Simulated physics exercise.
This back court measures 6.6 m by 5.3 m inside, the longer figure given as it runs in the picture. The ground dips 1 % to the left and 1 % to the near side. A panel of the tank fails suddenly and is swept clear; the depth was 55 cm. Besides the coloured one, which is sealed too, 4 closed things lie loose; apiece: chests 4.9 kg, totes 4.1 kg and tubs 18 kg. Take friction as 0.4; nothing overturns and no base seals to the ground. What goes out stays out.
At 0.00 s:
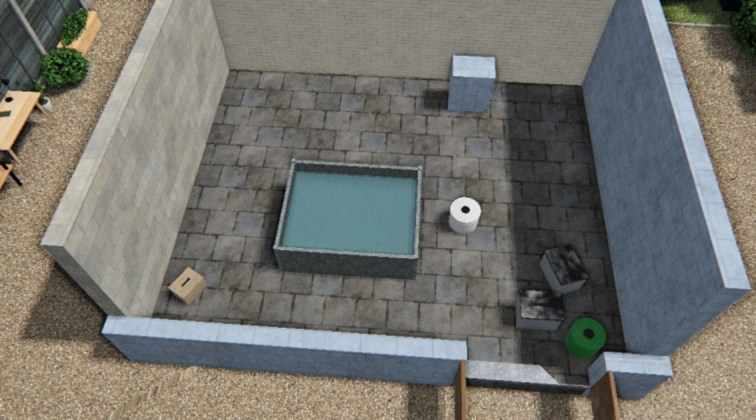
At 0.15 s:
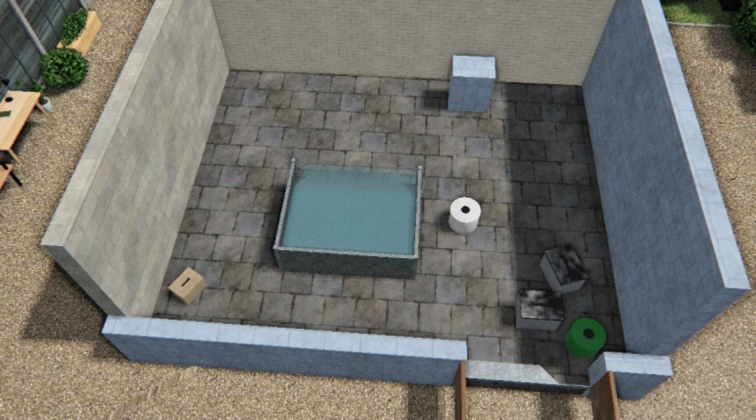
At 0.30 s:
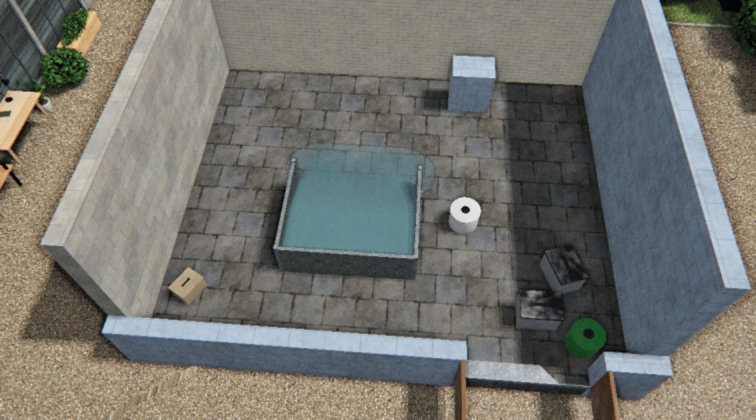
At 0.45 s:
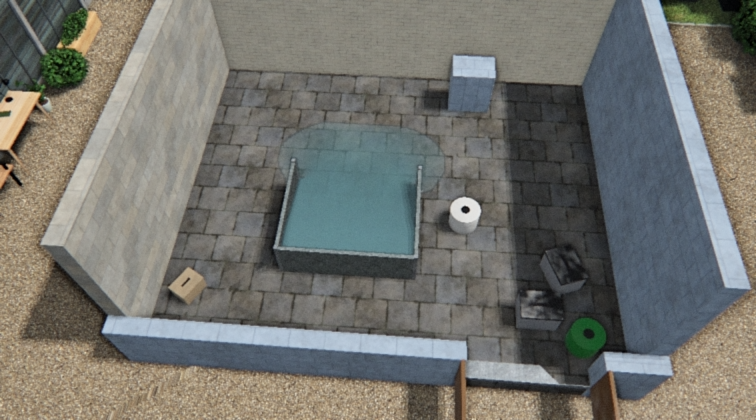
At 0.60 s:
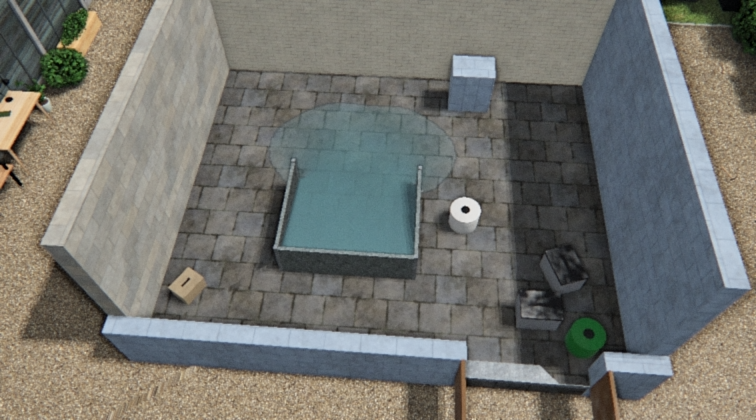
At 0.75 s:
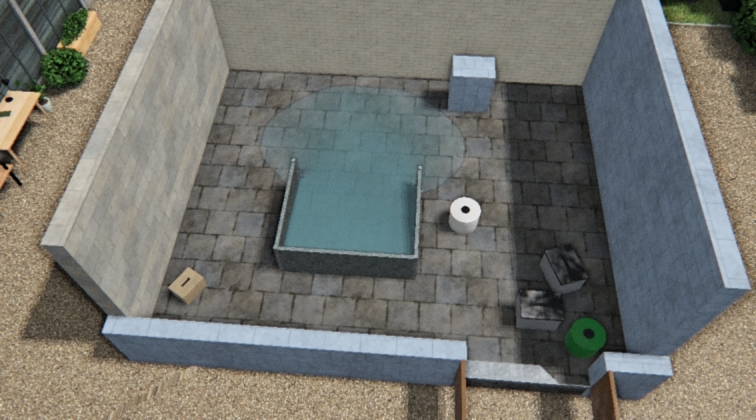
Water spreading from the far side of a raised rectangular tank across a walled paved courtyard, loose containers around it staying still.
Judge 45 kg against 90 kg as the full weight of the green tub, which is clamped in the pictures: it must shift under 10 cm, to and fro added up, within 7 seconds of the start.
Verdict: The smaller load will do.
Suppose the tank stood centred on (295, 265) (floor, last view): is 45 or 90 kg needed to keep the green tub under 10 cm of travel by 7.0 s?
In that case the smaller load will do.
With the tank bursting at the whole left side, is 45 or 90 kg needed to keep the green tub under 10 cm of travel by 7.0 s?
In that case the lower weight is enough.
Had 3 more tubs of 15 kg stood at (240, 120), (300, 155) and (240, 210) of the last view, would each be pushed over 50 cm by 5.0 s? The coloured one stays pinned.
In turn: Past it, over, less.
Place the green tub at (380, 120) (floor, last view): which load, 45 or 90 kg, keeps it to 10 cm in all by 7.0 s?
It takes the larger.
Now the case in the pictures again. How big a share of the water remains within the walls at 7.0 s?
About 100 per cent.
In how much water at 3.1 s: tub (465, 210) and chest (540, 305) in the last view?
About 0 and 0 cm.
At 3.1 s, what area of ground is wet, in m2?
About 18 m2.
After 1.4 s the green tub would be 0 cm from its start with 45 kg and 0 cm from its start with 90 kg; 0 cm of water round it then.
After 3.1 s the green tub would be 0 cm from its start with 45 kg and 0 cm from its start with 90 kg; 0 cm of water round it then.
After 4.9 s the green tub would be 0 cm from its start with 45 kg and 0 cm from its start with 90 kg; 0 cm of water round it then.
After 7.0 s the green tub would be 0 cm from its start with 45 kg and 0 cm from its start with 90 kg; 7 cm of water round it then.
